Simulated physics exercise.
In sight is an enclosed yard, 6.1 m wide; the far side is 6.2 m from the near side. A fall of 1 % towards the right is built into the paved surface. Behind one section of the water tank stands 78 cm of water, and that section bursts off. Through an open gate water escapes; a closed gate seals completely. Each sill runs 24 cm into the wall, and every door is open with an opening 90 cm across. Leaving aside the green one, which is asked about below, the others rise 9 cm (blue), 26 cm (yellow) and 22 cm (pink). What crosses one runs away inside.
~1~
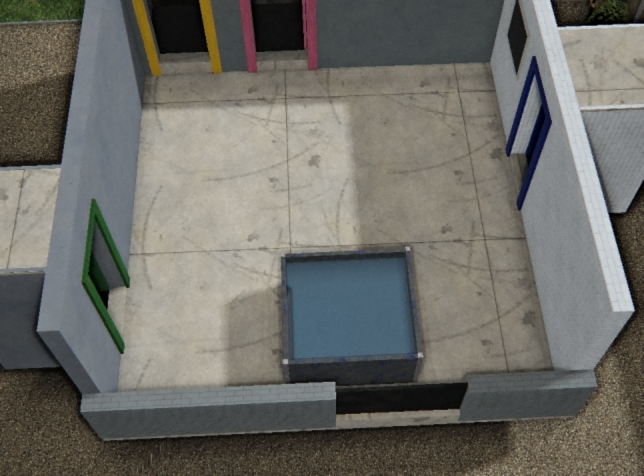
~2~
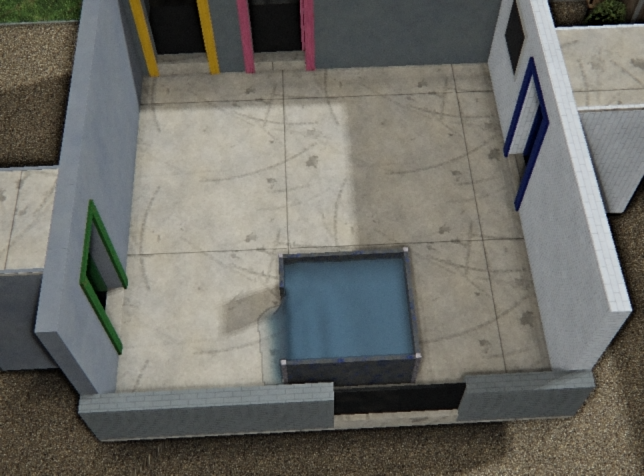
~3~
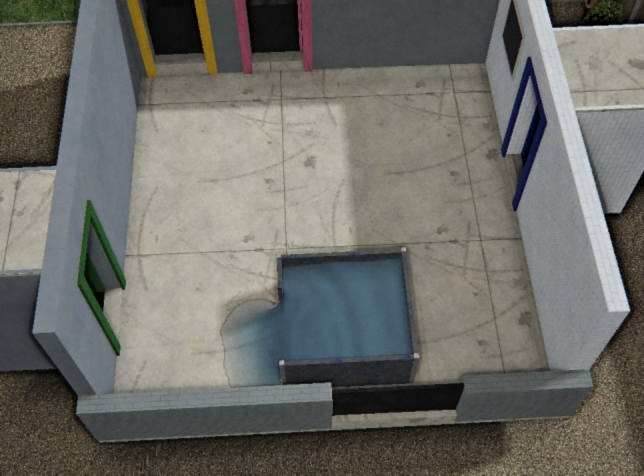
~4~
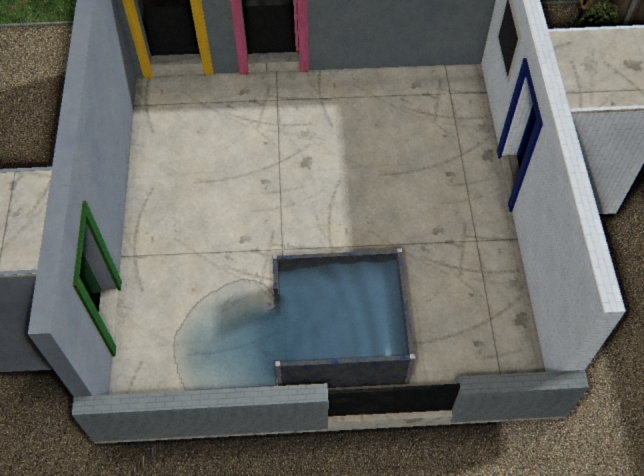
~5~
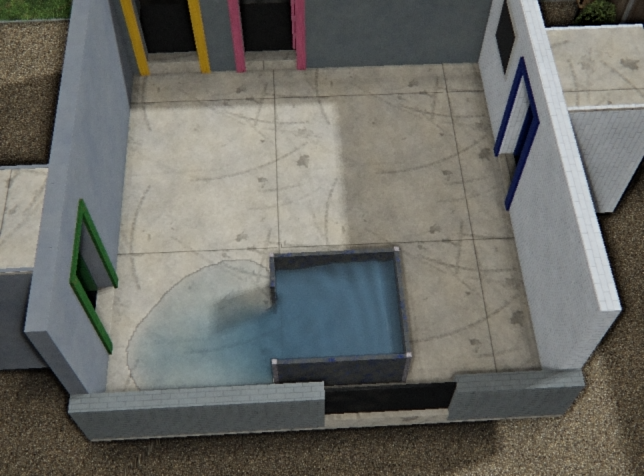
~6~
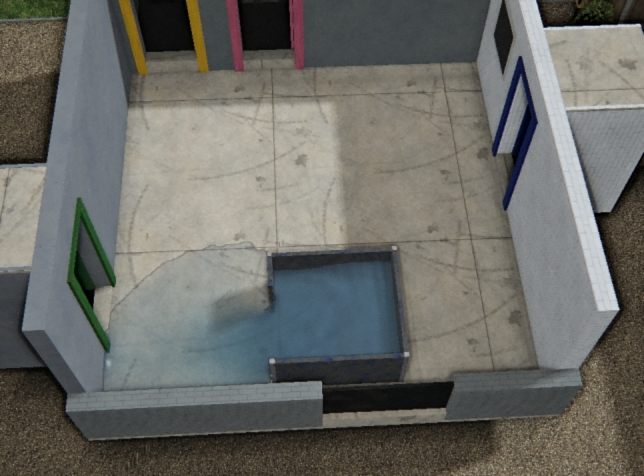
The clip shows a walled yard with yellow, pink, green and blue doorways and a square tank of still water; water then pours from the tank's left side and spreads leftward across the pale floor in a widening, rounded sheet.
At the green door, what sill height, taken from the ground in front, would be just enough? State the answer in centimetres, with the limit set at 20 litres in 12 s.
28 cm.
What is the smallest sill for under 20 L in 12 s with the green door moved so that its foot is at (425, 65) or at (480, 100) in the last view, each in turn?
First place around 9.5 cm, second around 13.5 cm.
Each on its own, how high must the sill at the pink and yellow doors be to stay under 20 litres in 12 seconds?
About 7.5 cm at pink and about 16 cm at yellow.
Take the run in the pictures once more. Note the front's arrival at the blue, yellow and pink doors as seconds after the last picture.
Blue = 6.0 s, yellow = 2.4 s, pink = 3.0 s.
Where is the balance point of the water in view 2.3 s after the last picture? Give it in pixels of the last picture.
I'd say around (224, 305).
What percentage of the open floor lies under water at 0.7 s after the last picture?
Close to 20 per cent is wet.
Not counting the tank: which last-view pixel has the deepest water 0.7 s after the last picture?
Around (116, 413).
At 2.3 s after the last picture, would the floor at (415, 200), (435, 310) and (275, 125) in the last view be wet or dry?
1: Unwetted; 2: Unwetted; 3: Unwetted.
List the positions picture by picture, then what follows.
In the first frame, still water, 78 cm deep, in the water tank at (349, 307); the green door at (108, 283) is dry.
In the second frame, water pours out at (287, 340) and has run 0.3 m, to (263, 328); about 9 cm deep outside, 78 cm at the back.
In the third frame, the front is at (228, 341), 0.8 m from the gap at (285, 342); 1.0 m2 of floor is wet, 78 cm left at the back.
In the fourth frame, water pours out at (281, 344) and has run 1.4 m, to (181, 360); about 9 cm deep outside, 73 cm at the back.
In the fifth frame, water pours out at (278, 342) and has run 2.0 m, to (135, 367); about 7 cm deep outside, 65 cm at the back.
In the sixth frame, water pours out at (275, 341) and has run 2.4 m, to a hidden place; about 7 cm deep outside, 67 cm at the back; 0.1 m in a straight line remain to the green door at (94, 282).
Then, 0.7 s after the last picture water covers 20 % of the floor, deepest (56 cm) near (116, 413); 20 cm at the green door, 64 litres in over its 6 cm sill.
Then, 2.3 s after the last picture water covers 35 % of the floor, deepest (24 cm) near (114, 285); 17 cm at the green door, 232 litres in over its 6 cm sill.
Then, 11.3 s after the last picture water covers 95 % of the floor, deepest (14 cm) near (534, 393); 2 cm at the green door, 327 litres in over its 6 cm sill.
At the green door as built, the water peaked near 27 cm, 1.1 s after the last picture.
With a sill of 25 cm, 35 litres would have come in within the 12 s; with 33.5 cm, 4 litres. So under 20 litres takes about 28 cm.
